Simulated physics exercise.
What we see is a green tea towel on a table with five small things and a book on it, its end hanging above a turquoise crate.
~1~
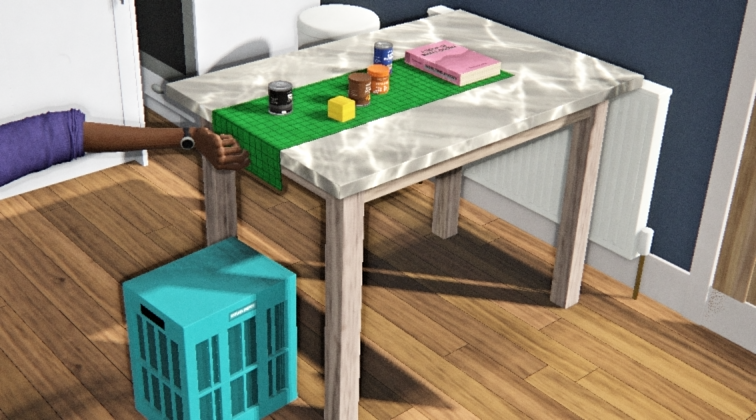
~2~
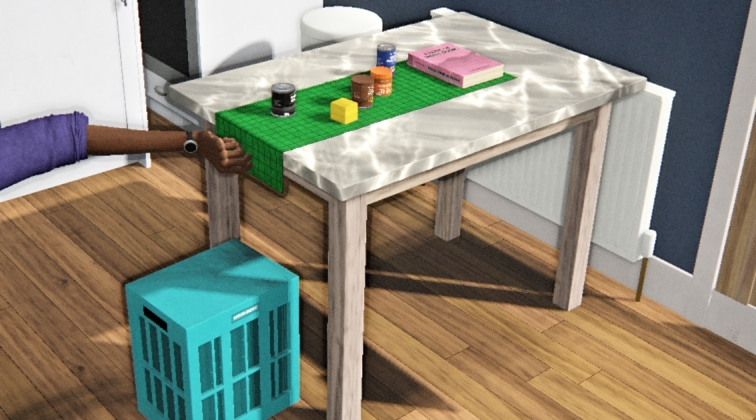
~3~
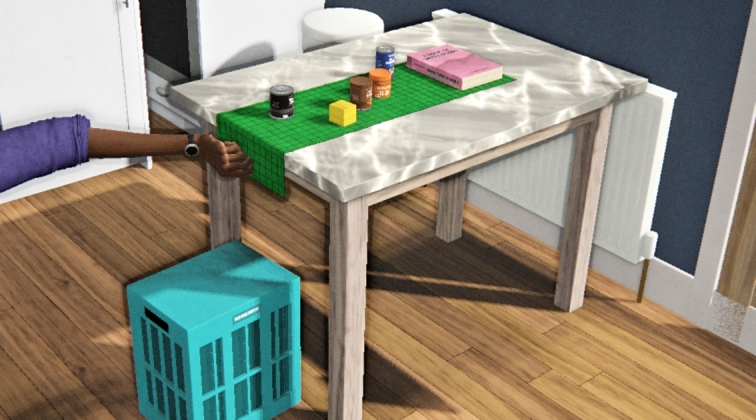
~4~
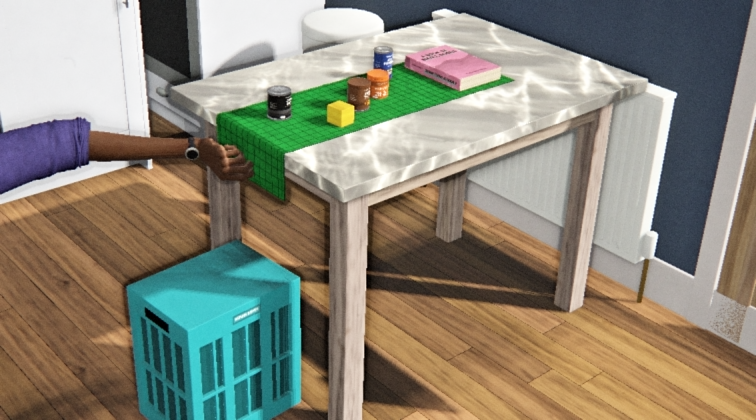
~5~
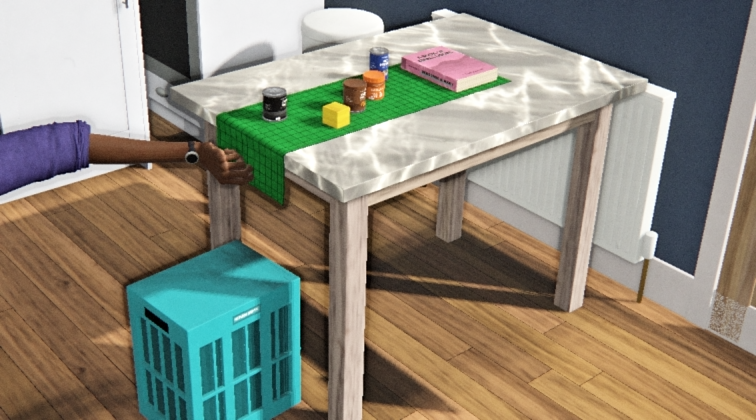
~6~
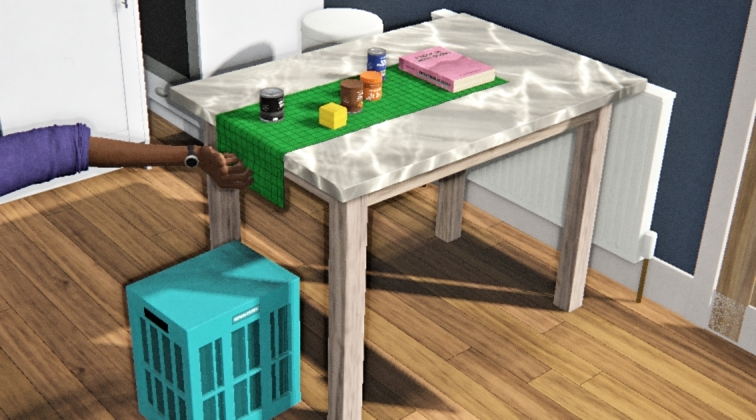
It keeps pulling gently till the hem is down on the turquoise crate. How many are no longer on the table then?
It carries off two.
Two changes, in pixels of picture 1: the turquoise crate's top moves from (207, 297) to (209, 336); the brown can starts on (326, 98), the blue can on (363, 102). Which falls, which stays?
The brown can tumbles off; the blue can goes over.
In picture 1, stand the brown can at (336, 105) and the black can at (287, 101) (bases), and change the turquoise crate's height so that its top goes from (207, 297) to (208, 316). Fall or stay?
The brown can comes down; the black can is carried off.
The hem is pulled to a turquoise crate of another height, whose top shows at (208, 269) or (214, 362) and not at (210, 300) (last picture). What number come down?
Then 1 and 4.
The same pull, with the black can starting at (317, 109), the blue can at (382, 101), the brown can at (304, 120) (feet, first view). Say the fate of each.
The black can falls; the blue can holds on; the brown can falls.
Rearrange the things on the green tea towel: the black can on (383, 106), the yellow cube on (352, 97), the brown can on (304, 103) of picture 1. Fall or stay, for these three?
The black can holds on, the yellow cube survives, the brown can comes down.
A little later, hem near (250, 222); all still up.
Next, hem near (250, 256); black can gone.
Later still, hem on the crate; black can and yellow cube gone.
When it is over, hem on the crate; black can and yellow cube gone. The answer is two.
